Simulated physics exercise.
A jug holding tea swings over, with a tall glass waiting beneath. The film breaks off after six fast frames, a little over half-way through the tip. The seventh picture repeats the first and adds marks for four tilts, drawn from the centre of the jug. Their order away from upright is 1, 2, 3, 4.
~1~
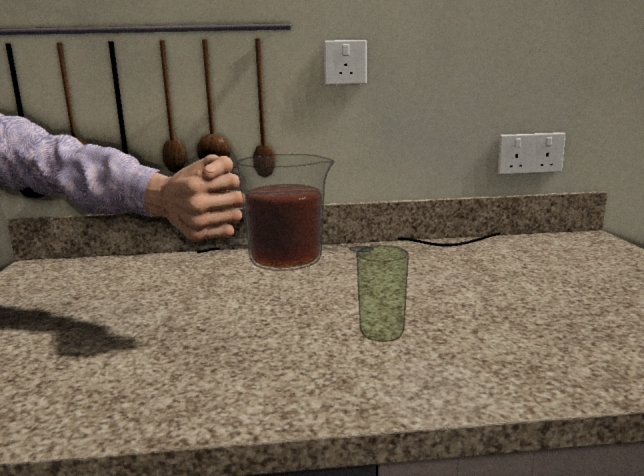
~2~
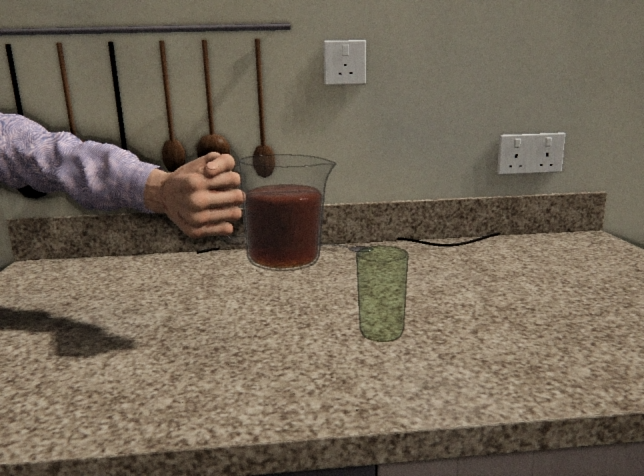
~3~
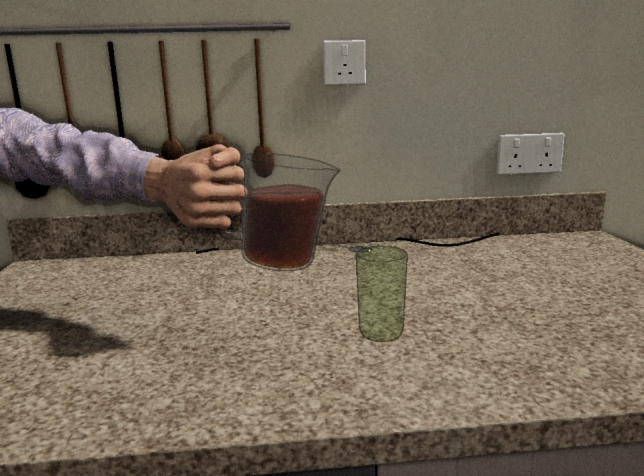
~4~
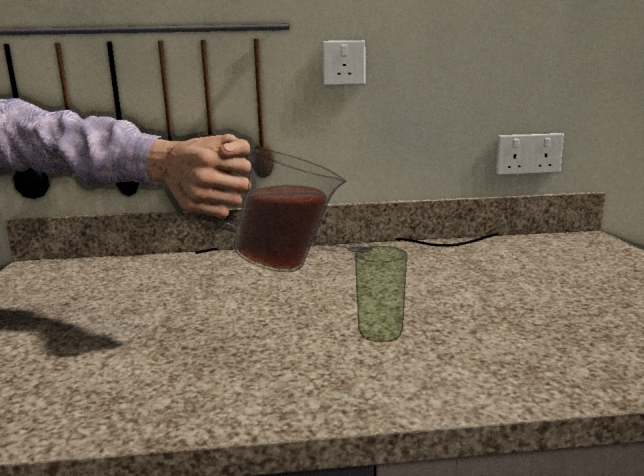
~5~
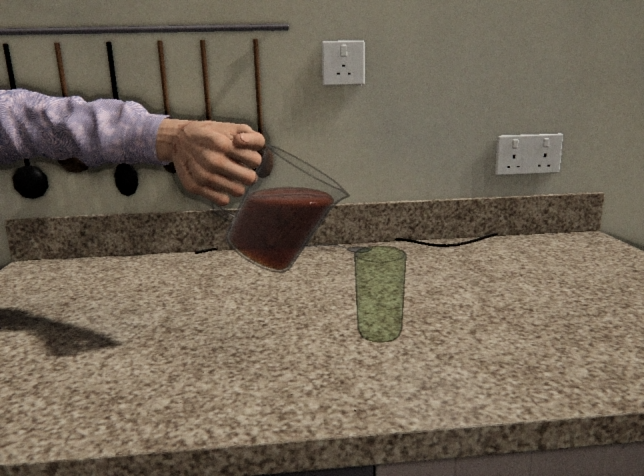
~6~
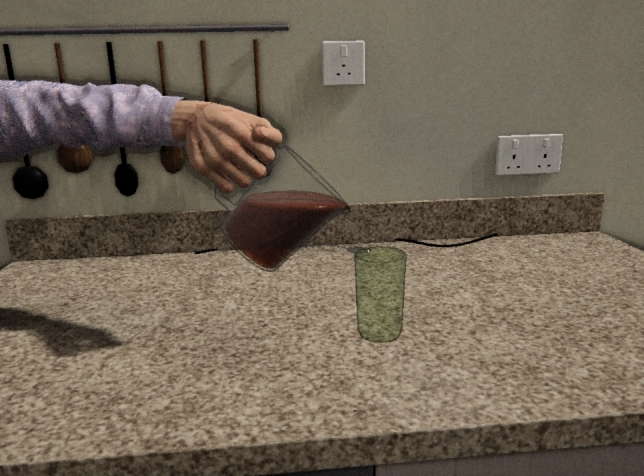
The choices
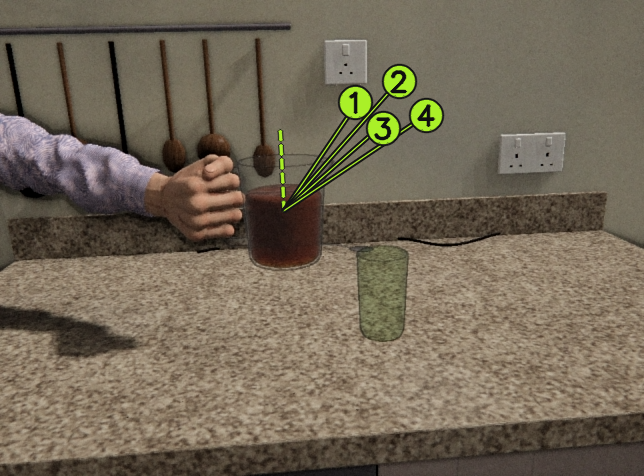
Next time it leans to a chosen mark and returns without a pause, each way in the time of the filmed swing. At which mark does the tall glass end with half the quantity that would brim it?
Line 4.
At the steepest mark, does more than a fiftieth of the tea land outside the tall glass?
No, it does not.
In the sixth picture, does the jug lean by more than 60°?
No, it does not.
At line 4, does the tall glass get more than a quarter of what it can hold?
Yes, clearly.
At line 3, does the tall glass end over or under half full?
Under half.
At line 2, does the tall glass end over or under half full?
Under.
On the marked copy, 1 at (347, 117); 2 at (387, 93); 3 at (368, 137); 4 at (412, 124).
Choosing 1, the tall glass ends with about 2 % of what it can hold.
Choosing 2, the tall glass ends with about 11 % of what it can hold.
Choosing 3, the tall glass ends with about 27 % of what it can hold.
Choosing 4, the tall glass ends with about 48 % of what it can hold.
